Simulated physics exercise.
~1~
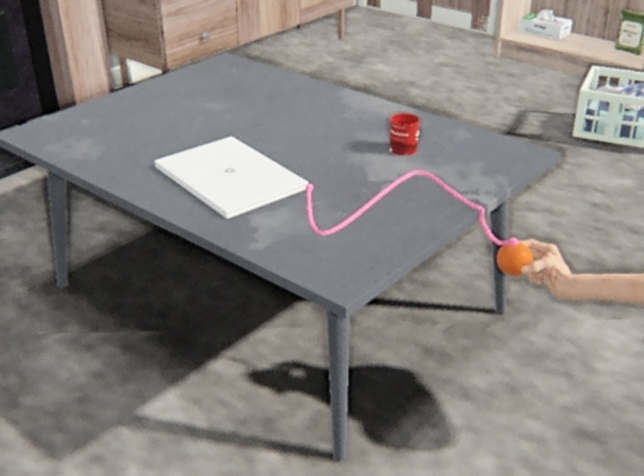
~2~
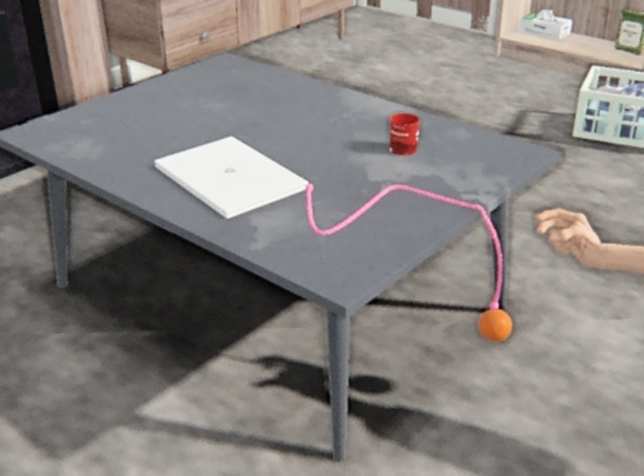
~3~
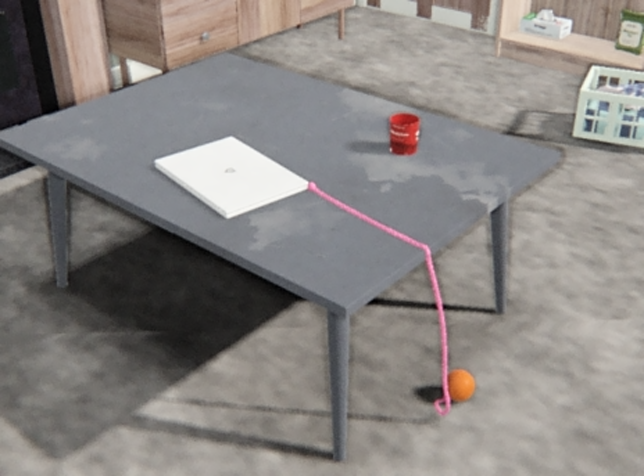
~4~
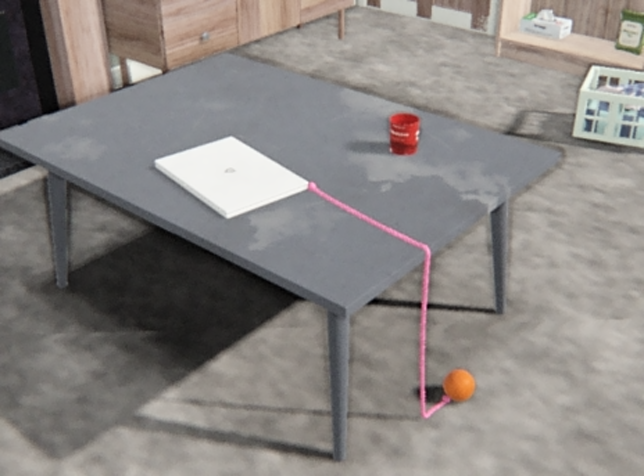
Orange tied to a pink cord dropping from a hand past a grey table's edge and settling on the floor.
